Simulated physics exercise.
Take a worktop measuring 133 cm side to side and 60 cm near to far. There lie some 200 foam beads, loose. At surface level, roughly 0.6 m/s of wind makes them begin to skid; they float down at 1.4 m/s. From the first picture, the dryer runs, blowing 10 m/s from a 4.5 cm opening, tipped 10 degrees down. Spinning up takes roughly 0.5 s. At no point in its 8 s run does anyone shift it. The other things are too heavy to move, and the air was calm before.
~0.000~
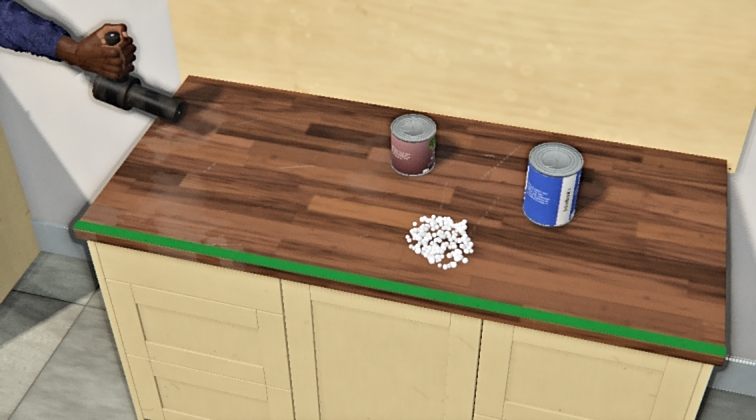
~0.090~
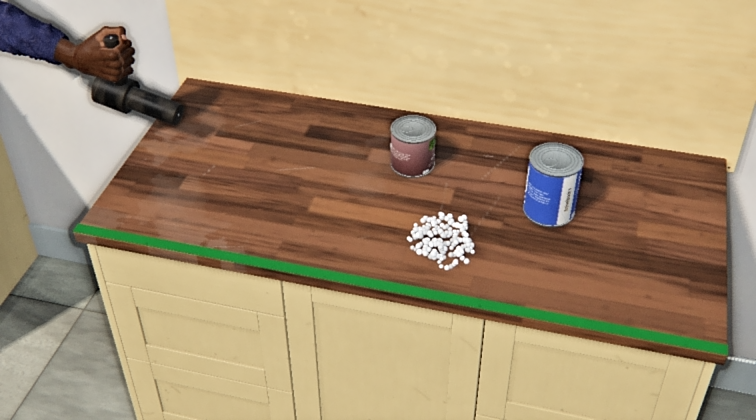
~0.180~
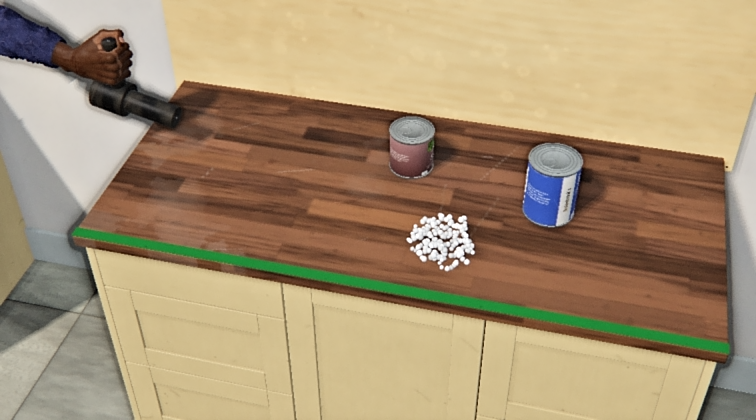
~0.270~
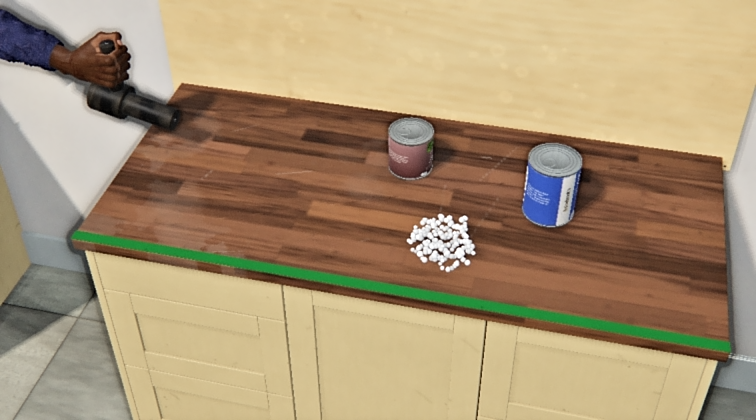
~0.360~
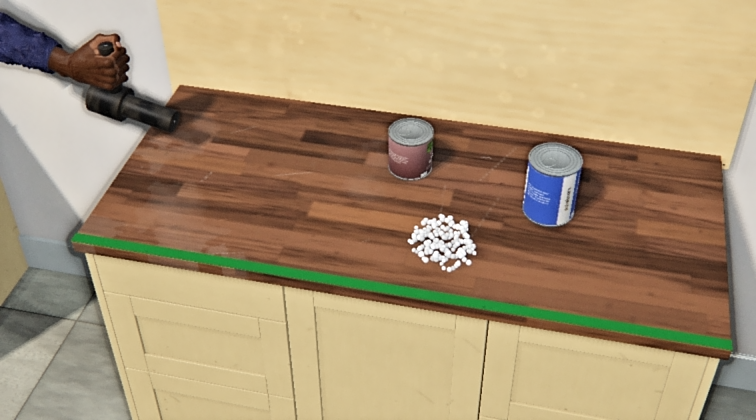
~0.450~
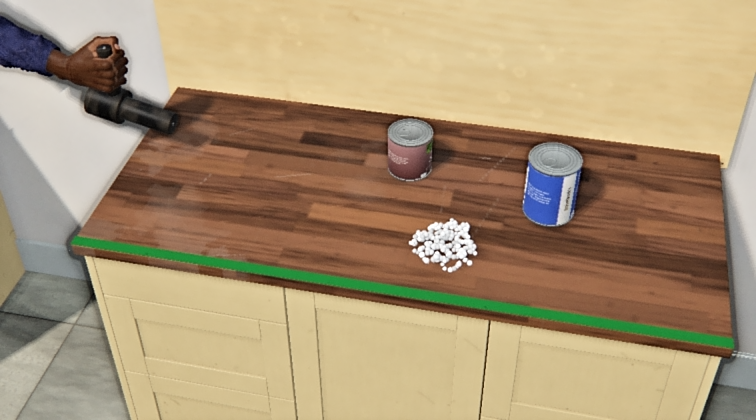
White foam beads barely stirring on a wooden worktop beside two tins, as a hand holds a dark blower at left.
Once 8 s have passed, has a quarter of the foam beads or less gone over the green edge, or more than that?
More than a quarter has gone.
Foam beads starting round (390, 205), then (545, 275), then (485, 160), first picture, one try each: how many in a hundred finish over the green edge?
Taking the three spots in order, you'd get around 50 percent, 50 percent and 0 percent.
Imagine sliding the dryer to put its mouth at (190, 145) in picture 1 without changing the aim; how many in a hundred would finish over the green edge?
Outcome: Some 40 in a hundred.
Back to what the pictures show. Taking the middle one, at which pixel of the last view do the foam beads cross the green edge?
At roughly pixel (620, 331).
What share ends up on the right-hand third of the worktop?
Roughly 0 in a hundred.
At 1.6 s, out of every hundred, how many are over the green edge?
60 %, roughly.
After 1.6 s, 57 % are over the green edge; 100 % have settled or left.
After 2.6 s, 57 % are over the green edge; 100 % have settled or left.
After 4.4 s, 57 % are over the green edge; 100 % have settled or left.
After 8.0 s, at the end, 57 % are over the green edge.
